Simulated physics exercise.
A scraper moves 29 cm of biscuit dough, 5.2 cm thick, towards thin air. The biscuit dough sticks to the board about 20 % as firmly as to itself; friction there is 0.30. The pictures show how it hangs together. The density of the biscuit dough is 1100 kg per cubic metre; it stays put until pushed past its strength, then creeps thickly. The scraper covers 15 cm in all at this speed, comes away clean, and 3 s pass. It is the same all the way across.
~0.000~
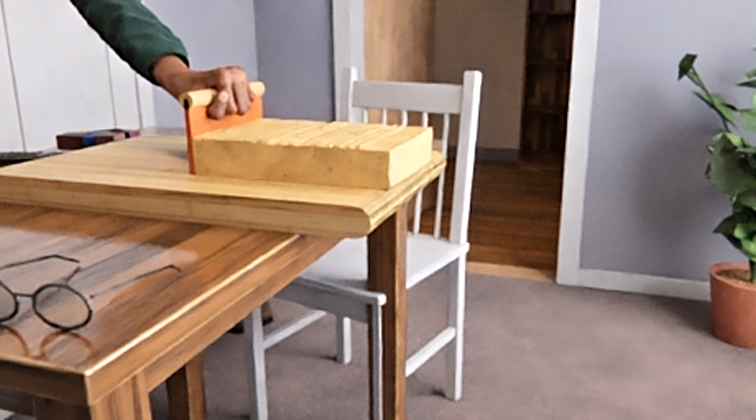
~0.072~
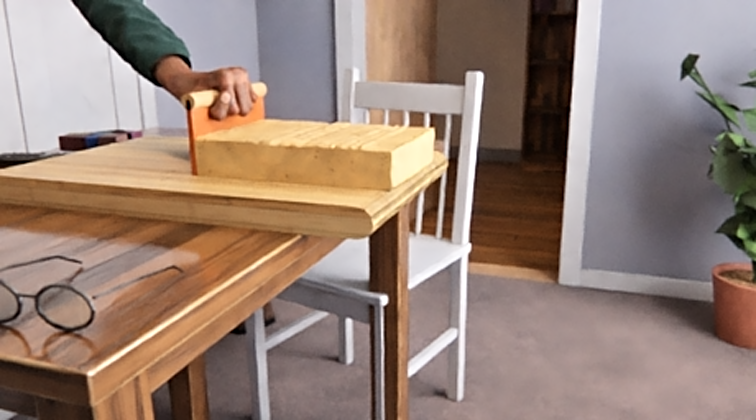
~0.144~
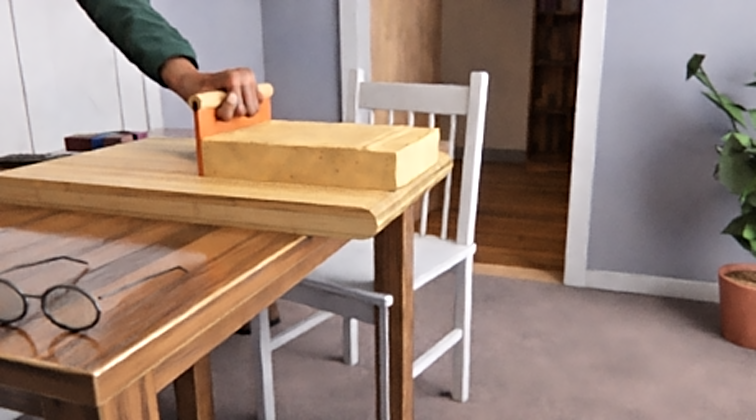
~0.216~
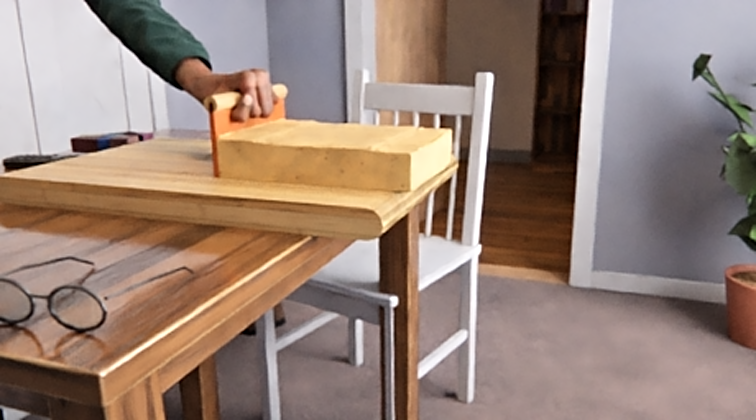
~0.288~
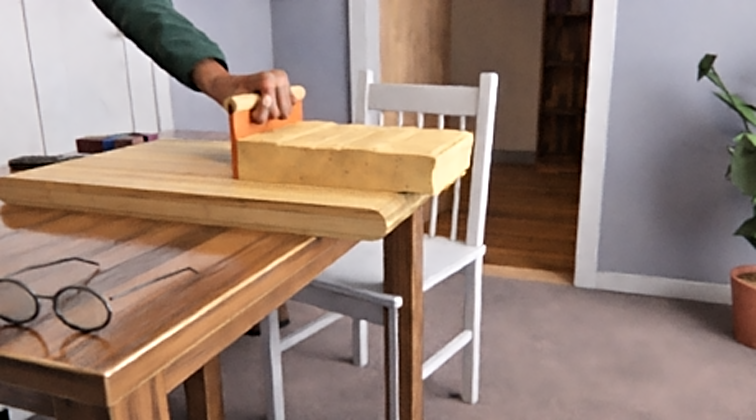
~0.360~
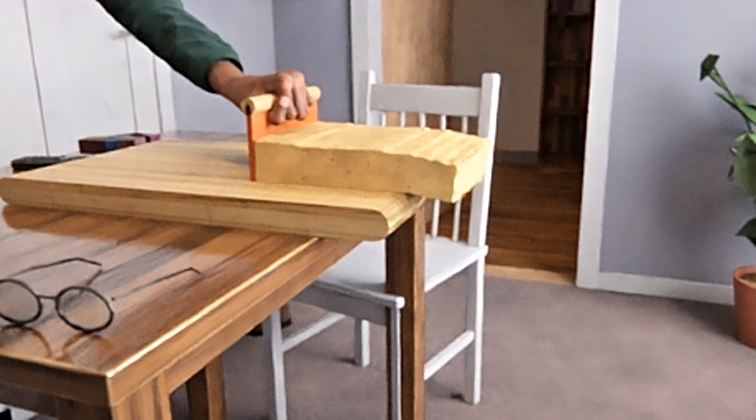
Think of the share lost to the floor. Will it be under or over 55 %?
The result is under 55 %.
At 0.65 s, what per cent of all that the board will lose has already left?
About 100 %.
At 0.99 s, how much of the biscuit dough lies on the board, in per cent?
Near 45 %.
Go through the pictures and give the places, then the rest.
The first picture shows foot of the scraper at (195, 175), not yet moved; leading edge of the biscuit dough at (392, 168).
The second picture shows foot of the scraper at (197, 176), not yet moved; leading edge of the biscuit dough at (394, 169).
The third picture shows foot of the scraper at (204, 177), moved 3 mm; leading edge of the biscuit dough at (399, 170).
The fourth picture shows foot of the scraper at (219, 178), moved 1.9 cm; leading edge of the biscuit dough at (413, 155), 4 % of it past the edge, in one piece.
The fifth picture shows foot of the scraper at (239, 180), moved 4.2 cm; leading edge of the biscuit dough at (437, 158), 12 % of it past the edge, in one piece.
The sixth picture shows foot of the scraper at (256, 182), moved 6.6 cm; leading edge of the biscuit dough at (459, 172), 20 % of it past the edge, in one piece.
After 0.65 s, 46 % lies on the board and 0 % has fallen.
After 0.99 s, 44 % lies on the board and 45 % has fallen.
After 1.33 s, 44 % lies on the board and 45 % has fallen.
After 1.67 s, 44 % lies on the board and 45 % has fallen.
After 3.67 s, at the end, 44 % lies on the board and 45 % has fallen.
